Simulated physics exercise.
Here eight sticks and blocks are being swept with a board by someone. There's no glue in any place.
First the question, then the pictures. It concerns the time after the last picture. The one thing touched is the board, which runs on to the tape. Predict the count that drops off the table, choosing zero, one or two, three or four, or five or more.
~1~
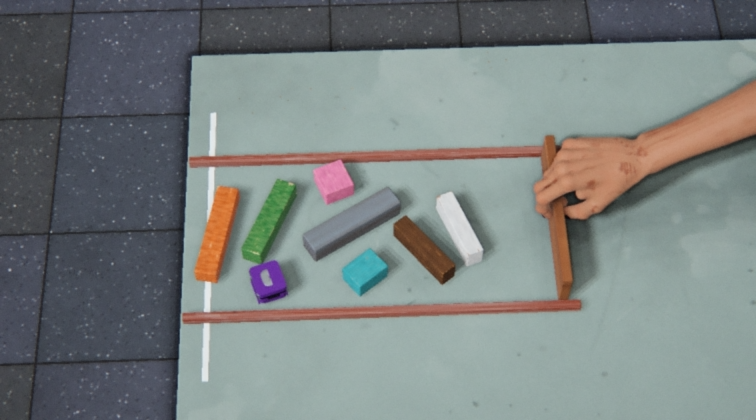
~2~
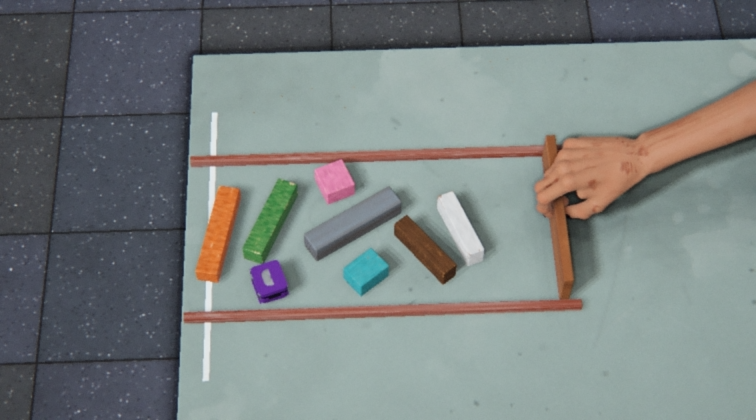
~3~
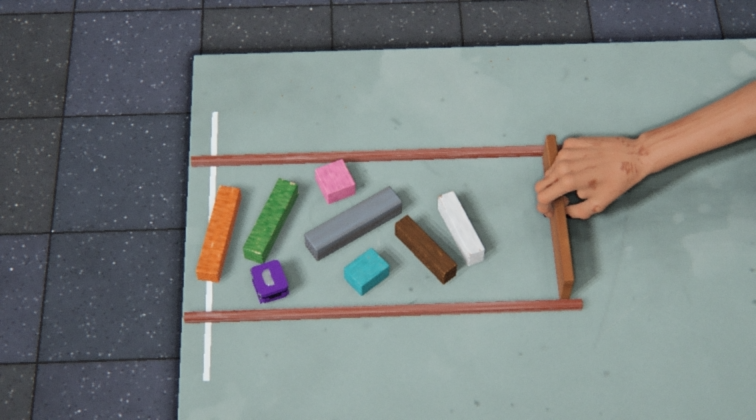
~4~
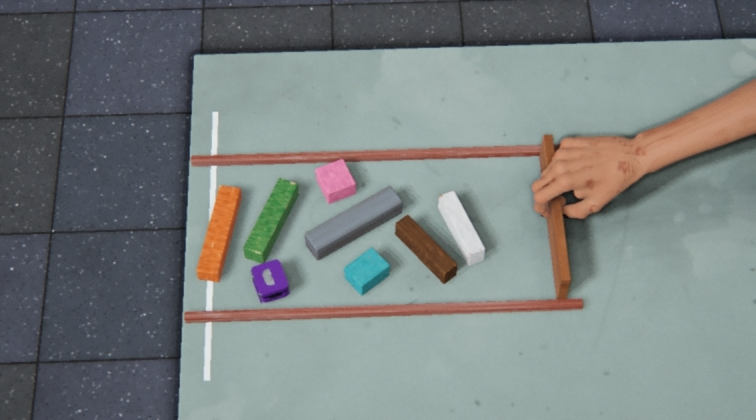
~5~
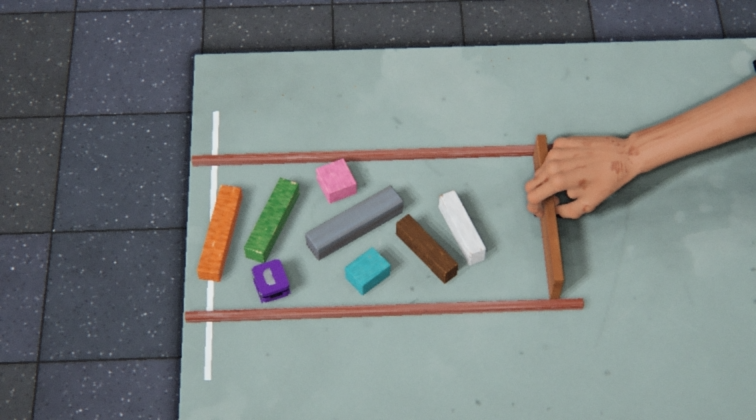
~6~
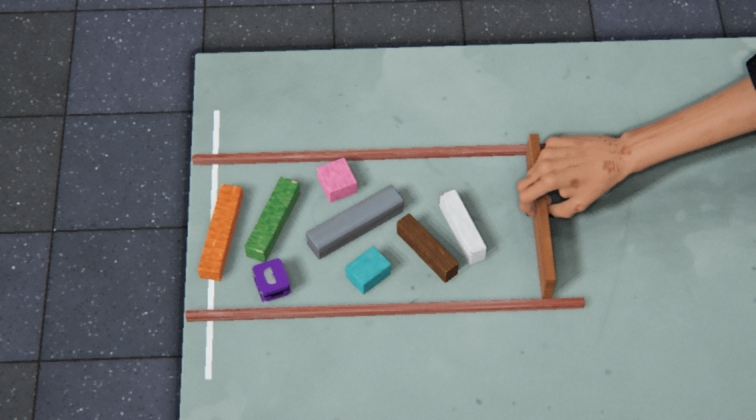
The ones that fall? Five or more of them, I think.
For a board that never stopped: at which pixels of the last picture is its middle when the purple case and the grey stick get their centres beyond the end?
Roughly (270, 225); roughly (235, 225).
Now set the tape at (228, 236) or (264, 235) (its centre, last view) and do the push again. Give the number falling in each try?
First try 5, second try 2.
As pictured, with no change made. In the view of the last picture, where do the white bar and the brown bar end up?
Around (204, 233) and around (185, 274).
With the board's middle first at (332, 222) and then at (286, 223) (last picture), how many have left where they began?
Counts: 7, 8.
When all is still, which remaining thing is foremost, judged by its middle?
That's the brown bar.
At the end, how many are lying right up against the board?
The count comes out at 2.
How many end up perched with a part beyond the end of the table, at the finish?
I'd say 2 of them.
A little later, none off yet; orange bar at rest near (221, 232); purple case at rest near (272, 281); green bar at rest near (273, 219).
Next, none off yet; orange bar moving near (216, 231); purple case shifted about its own width near (228, 288); green bar shifted a little near (250, 216).
When it is over, the number that fall off is five or more; down, turquoise block, grey stick, green bar, purple case and orange bar.
